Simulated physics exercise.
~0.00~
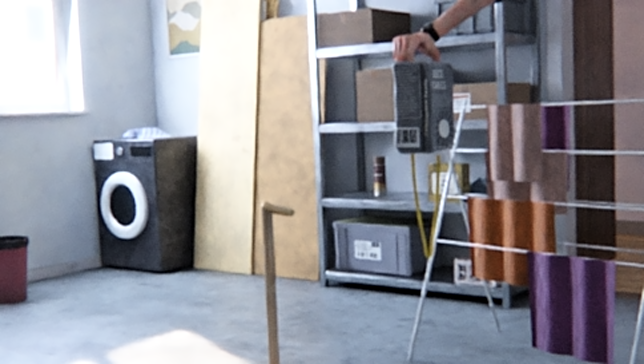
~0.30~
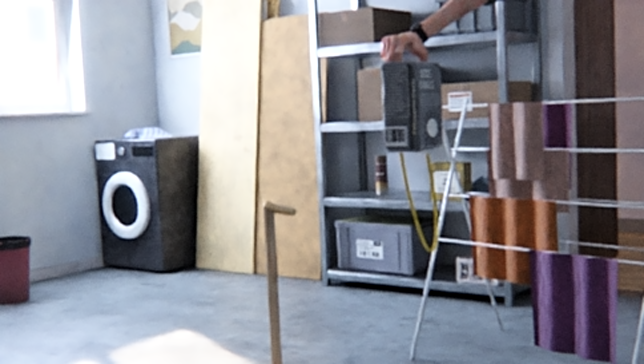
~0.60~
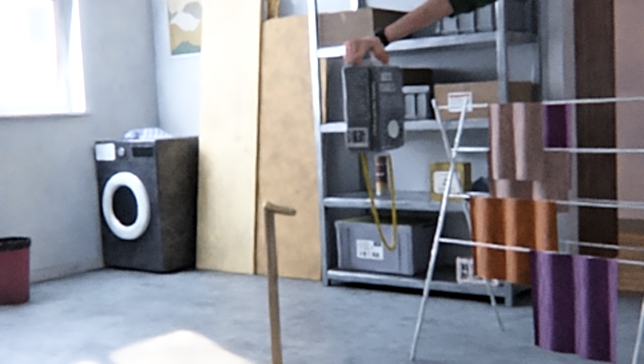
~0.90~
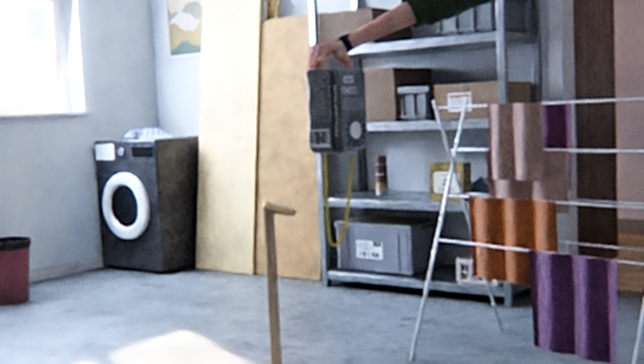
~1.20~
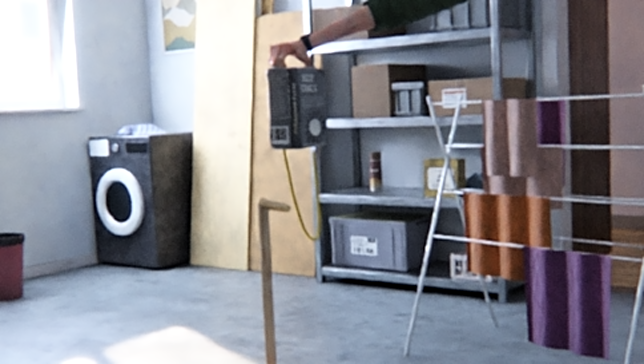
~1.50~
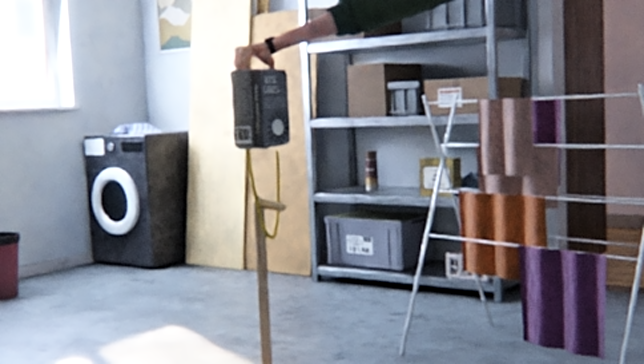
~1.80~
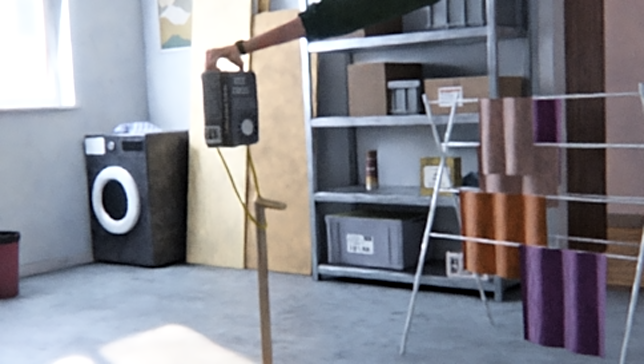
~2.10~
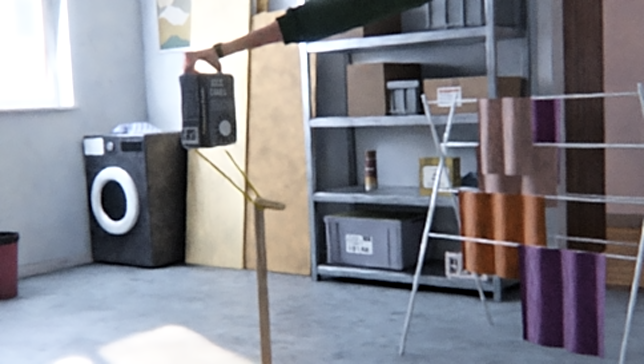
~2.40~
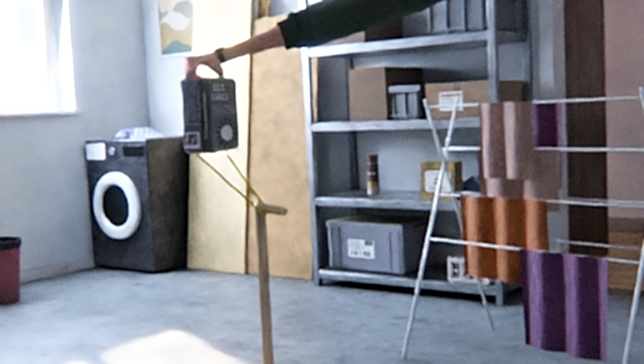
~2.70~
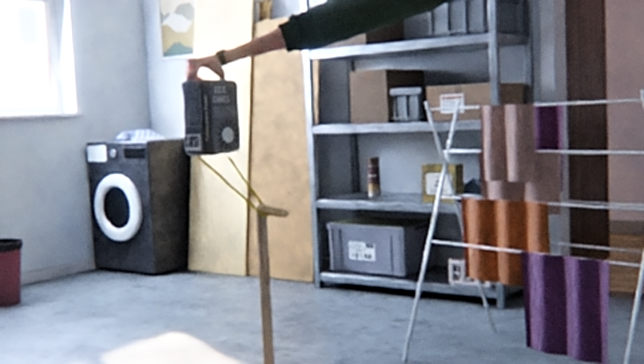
A grey sack with a yellow cord loop dangling beneath it hangs upright from a hand in front of metal shelves, beside a drying rack of orange, pink and purple cloths. The outstretched arm carries it steadily left, past the shelves and toward a thin wooden post with a hooked top. The sack passes over the post, and its trailing loop meets the top and catches there. As the sack moves a little farther left, the cord draws out into a slanting line. The hand stops, with the loop tight round the post and the sack snagged.
